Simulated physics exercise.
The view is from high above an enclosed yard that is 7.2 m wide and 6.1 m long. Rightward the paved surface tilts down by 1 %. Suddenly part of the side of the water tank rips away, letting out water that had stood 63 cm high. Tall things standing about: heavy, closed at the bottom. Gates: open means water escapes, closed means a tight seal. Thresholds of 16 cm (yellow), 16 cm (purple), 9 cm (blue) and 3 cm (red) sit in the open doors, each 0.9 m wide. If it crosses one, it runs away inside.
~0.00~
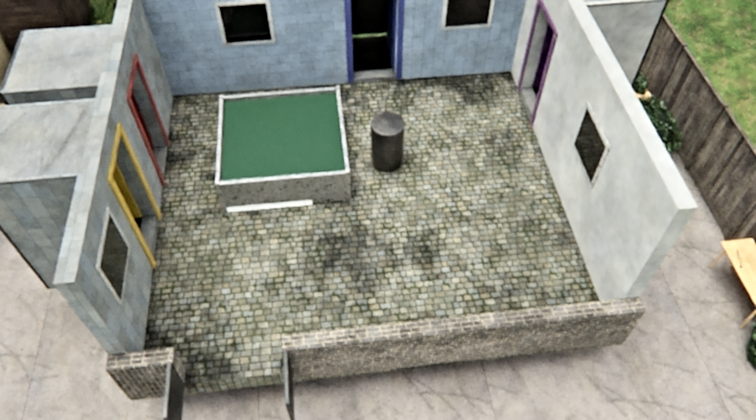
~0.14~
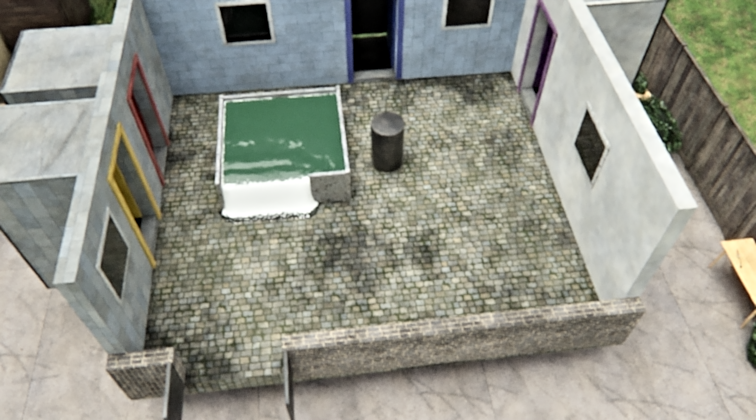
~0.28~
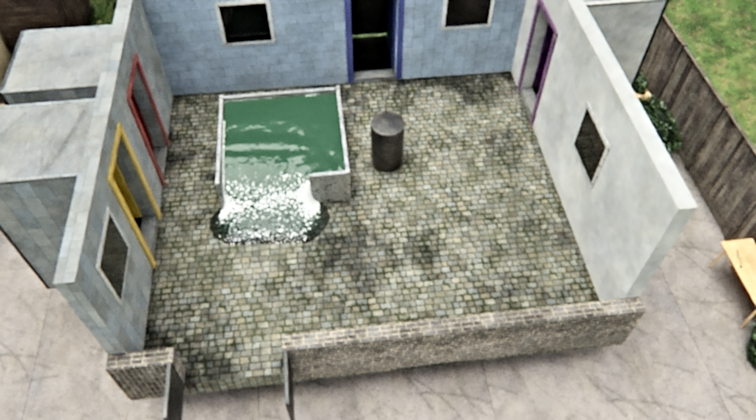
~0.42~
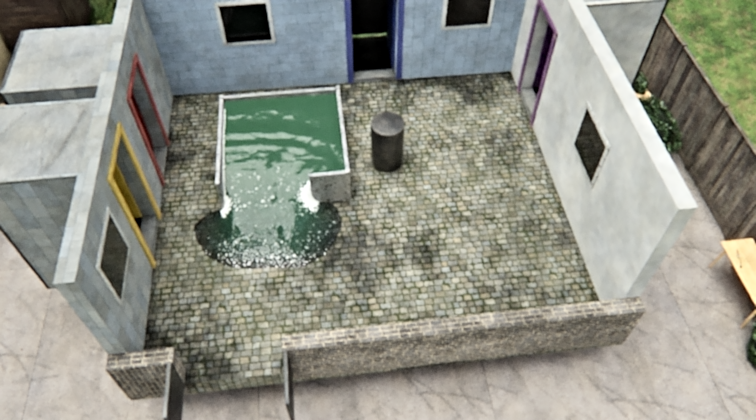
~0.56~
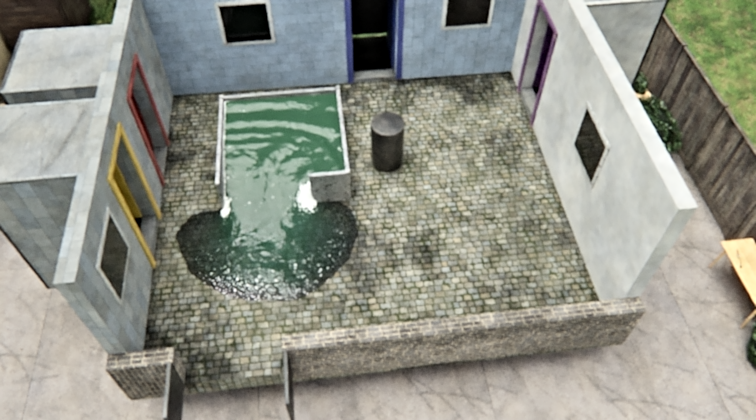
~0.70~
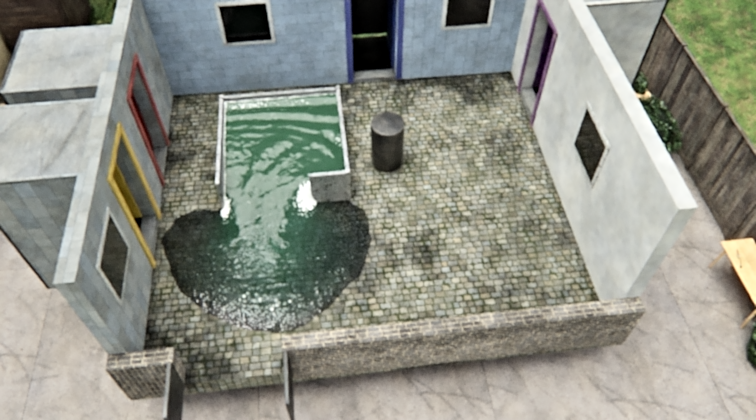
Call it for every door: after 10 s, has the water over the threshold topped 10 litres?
Yellow door not topped, purple door not topped, blue door not topped, red door not topped.
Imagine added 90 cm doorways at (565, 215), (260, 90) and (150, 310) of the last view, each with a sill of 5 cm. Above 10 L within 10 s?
So, in the order given, it's beyond the mark, then shy of the mark, then beyond the mark.
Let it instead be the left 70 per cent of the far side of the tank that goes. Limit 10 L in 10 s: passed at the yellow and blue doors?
Here's how it goes: Yellow falls short, blue falls short.
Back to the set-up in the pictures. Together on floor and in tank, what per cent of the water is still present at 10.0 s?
Roughly 58 percent.
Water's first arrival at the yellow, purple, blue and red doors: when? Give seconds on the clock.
Yellow = 0.8 s, purple = 5.5 s, blue = 8.5 s, red = 5.0 s.
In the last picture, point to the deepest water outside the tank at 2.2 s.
Location: Approx. (142, 372).
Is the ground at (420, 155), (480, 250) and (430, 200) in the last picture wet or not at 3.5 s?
Point 1: Unreached; point 2: Reached; point 3: Unreached.
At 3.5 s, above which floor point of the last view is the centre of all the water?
The water is centred near (298, 231).
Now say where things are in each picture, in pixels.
In the first frame, still water, 63 cm deep, in the water tank at (282, 136).
In the second frame, water pours out at (268, 195) and has run 0.8 m, to (315, 210); typically 9 cm deep outside, 63 cm at the water tank's back.
In the third frame, the front is at (313, 235), 1.1 m from the gap at (268, 197); 1.3 m2 of floor is under water; 63 cm left at the back of the water tank.
In the fourth frame, water pours out at (268, 198) and has run 1.4 m, to (300, 262); typically 9 cm deep outside, 63 cm at the water tank's back.
In the fifth frame, water pours out at (268, 198) and has run 2.0 m, to (298, 293); typically 7 cm deep outside, 62 cm at the water tank's back.
In the sixth frame, water pours out at (268, 198) and has run 2.5 m, to (296, 324); typically 5 cm deep outside, 56 cm at the water tank's back.
After 1.4 s water covers 30 % of the floor and is deepest (34 cm) near (263, 209); yellow door 5 cm at the sill, 0 L in, purple door not reached, blue door not reached, red door not reached.
After 2.2 s water covers 30 % of the floor and is deepest (37 cm) near (142, 372); yellow door 6 cm at the sill, 0 L in, purple door not reached, blue door not reached, red door not reached.
After 3.5 s water covers 40 % of the floor and is deepest (22 cm) near (155, 371); yellow door 5 cm at the sill, 0 L in, purple door not reached, blue door not reached, red door not reached.
After 6.0 s water covers 60 % of the floor and is deepest (13 cm) near (601, 323); yellow door 6 cm at the sill, 0 L in, purple door 3 cm at the sill, 0 L in, blue door not reached, red door 2 cm at the sill, 0 L in.
After 10.0 s water covers 80 % of the floor and is deepest (12 cm) near (510, 81); yellow door 3 cm at the sill, 0 L in, purple door 4 cm at the sill, 0 L in, blue door 3 cm at the sill, 0 L in, red door 1 cm at the sill, 0 L in.
